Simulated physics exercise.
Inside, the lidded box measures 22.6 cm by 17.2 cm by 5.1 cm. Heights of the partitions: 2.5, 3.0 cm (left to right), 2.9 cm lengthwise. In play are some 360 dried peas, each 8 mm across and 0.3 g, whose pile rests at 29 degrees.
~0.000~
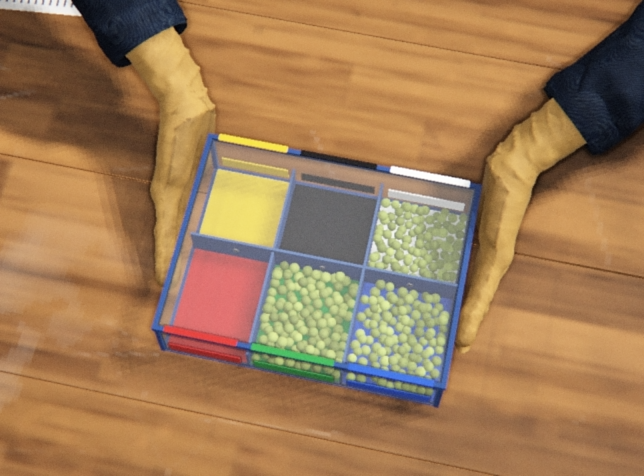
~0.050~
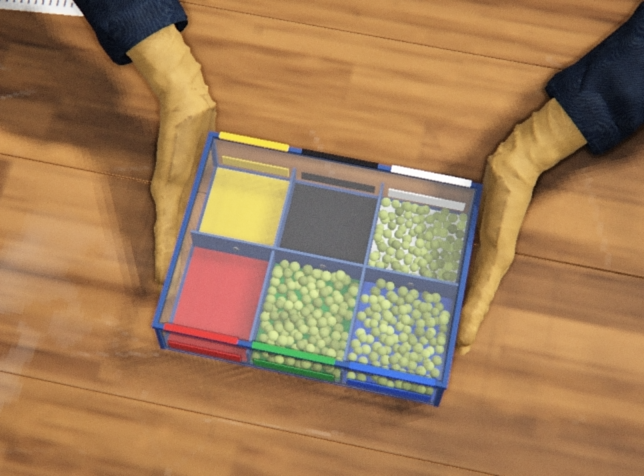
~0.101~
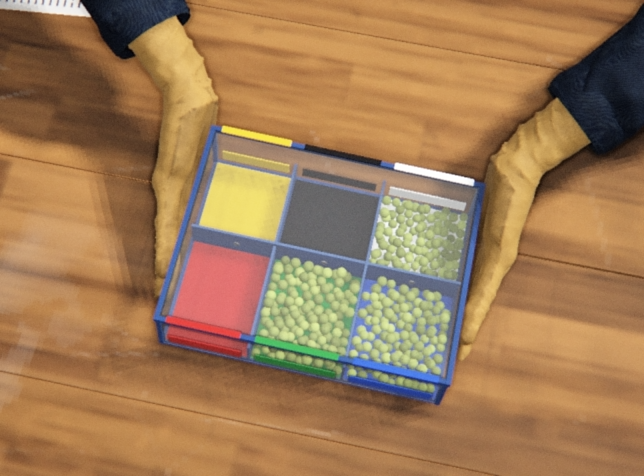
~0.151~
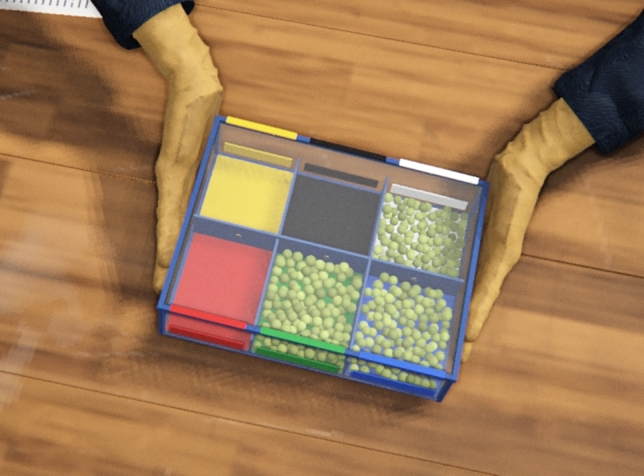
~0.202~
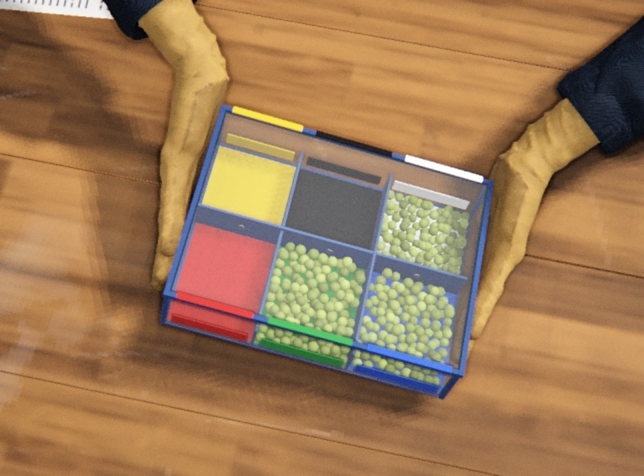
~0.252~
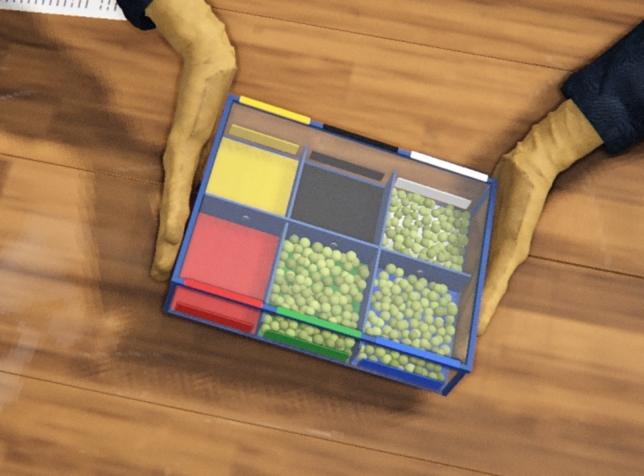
A clear lidded box with six coloured compartments, held between two tan-gloved hands over a wooden surface, starts out nearly level. The hands then tilt it steadily, its near side showing more, while the small green balls stay spread across the green, blue and white compartments.
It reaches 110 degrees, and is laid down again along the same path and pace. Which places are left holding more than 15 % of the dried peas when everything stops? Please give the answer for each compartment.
Red: Not over, blue: Over, green: Not over, yellow: Not over, white: Over, black: Not over.
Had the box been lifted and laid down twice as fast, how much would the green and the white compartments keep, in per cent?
Green 0 %; white 65 %.
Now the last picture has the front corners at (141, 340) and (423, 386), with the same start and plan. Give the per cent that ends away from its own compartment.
Some 60 %.
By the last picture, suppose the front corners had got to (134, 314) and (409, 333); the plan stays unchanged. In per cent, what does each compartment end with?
Red 45; blue 0; green 0; yellow 50; white 0; black 0.
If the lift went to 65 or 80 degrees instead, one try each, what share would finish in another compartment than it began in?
Some 5 and 15 per cent.
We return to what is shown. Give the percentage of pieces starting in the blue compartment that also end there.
80 %.
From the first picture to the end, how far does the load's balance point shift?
It shifts some 5.5 cm.
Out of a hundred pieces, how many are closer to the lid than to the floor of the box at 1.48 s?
About 70 per cent.
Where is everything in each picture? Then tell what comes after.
The first picture shows box tilt 0 degrees, front corners at (158, 326) and (441, 384); blue 35 %, green 35 %, white 30 %.
The second picture shows box tilt 1 degrees, front corners at (158, 324) and (442, 383).
The third picture shows box tilt 3 degrees, front corners at (160, 317) and (446, 380), lowest corner right back.
The fourth picture shows box tilt 7 degrees, front corners at (163, 305) and (452, 376), lowest corner right back.
The fifth picture shows box tilt 11 degrees, front corners at (169, 292) and (459, 371), lowest corner right back.
The sixth picture shows box tilt 15 degrees, front corners at (177, 279) and (466, 366), lowest corner right back; blue 35 %, green 35 %, white 30 %. The box's pace is about 80 degrees a second.
Then, at 1.48 s, tilt 110 degrees; blue 35 %, green 20 %, white 50 %.
After 2.30 s, tilt 50 degrees; blue 30 %, green 5 %, white 60 %.
Then, at 3.13 s, tilt 0 degrees; blue 30 %, green 5 %, white 65 %.
By 3.7 s all is still; red 0 %, blue 30 %, green 5 %, yellow 0 %, white 65 %, black 0 %.
